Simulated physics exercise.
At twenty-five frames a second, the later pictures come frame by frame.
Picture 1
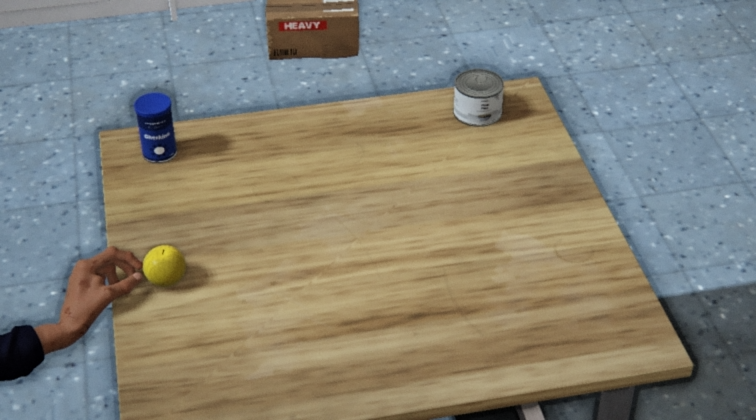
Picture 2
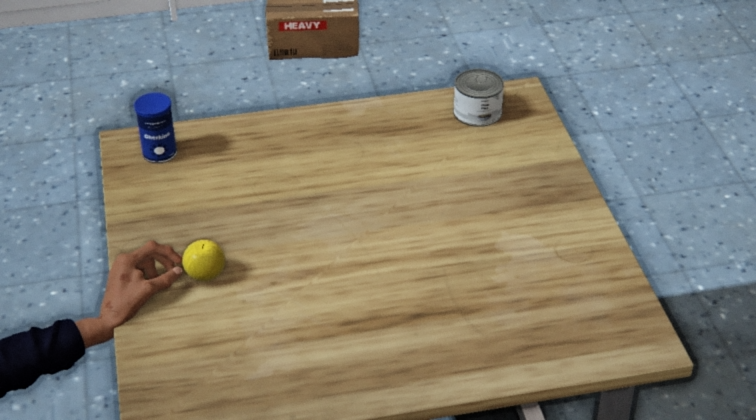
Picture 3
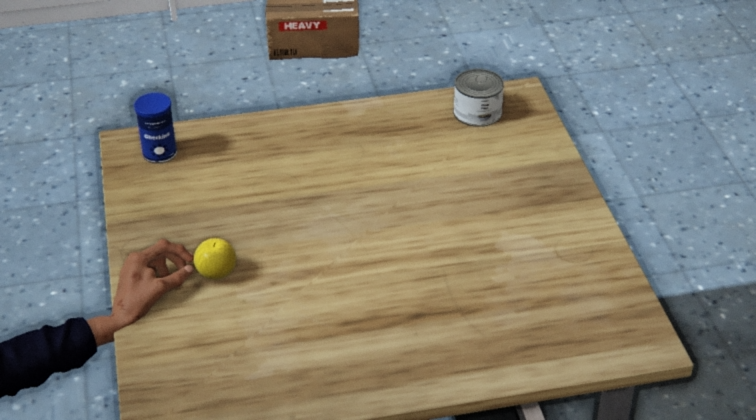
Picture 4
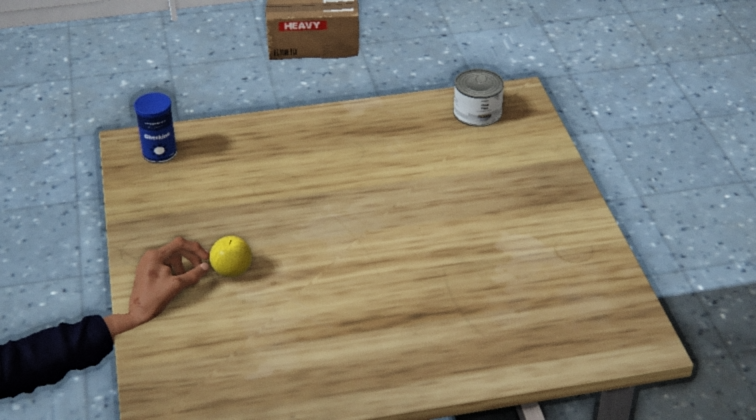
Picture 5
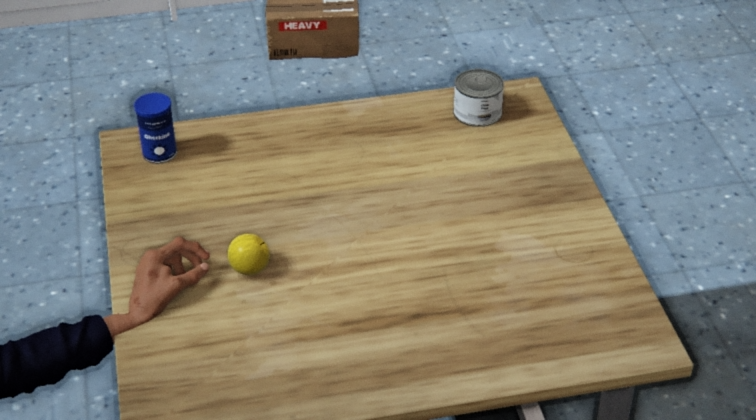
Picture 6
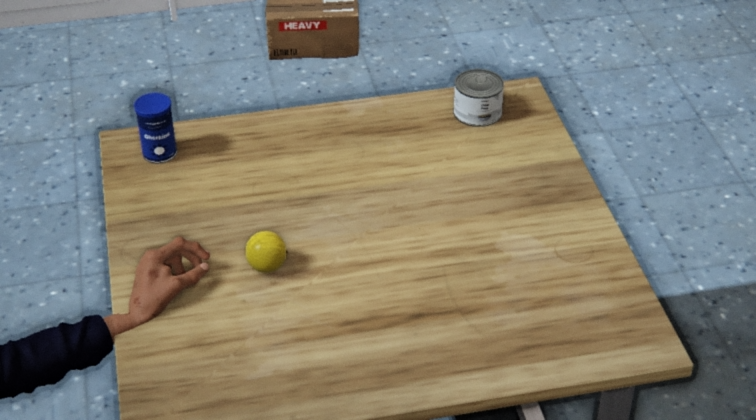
The clip shows a hand pushing a yellow apple rightward across a wooden table, with a blue container and a metal can near the far edge; the hand then stays still as the apple rolls a short way farther right.
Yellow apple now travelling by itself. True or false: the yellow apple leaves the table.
True.
Then, 0.30 s later than the last frame, yellow apple moved well along near (389, 234).
Then, 0.70 s later than the last frame, yellow apple moved well along near (532, 214).
Then, 1.10 s later than the last frame, yellow apple now off the table.
Then, 1.40 s later than the last frame, things are still on the move.
When it is over, off the table, yellow apple.
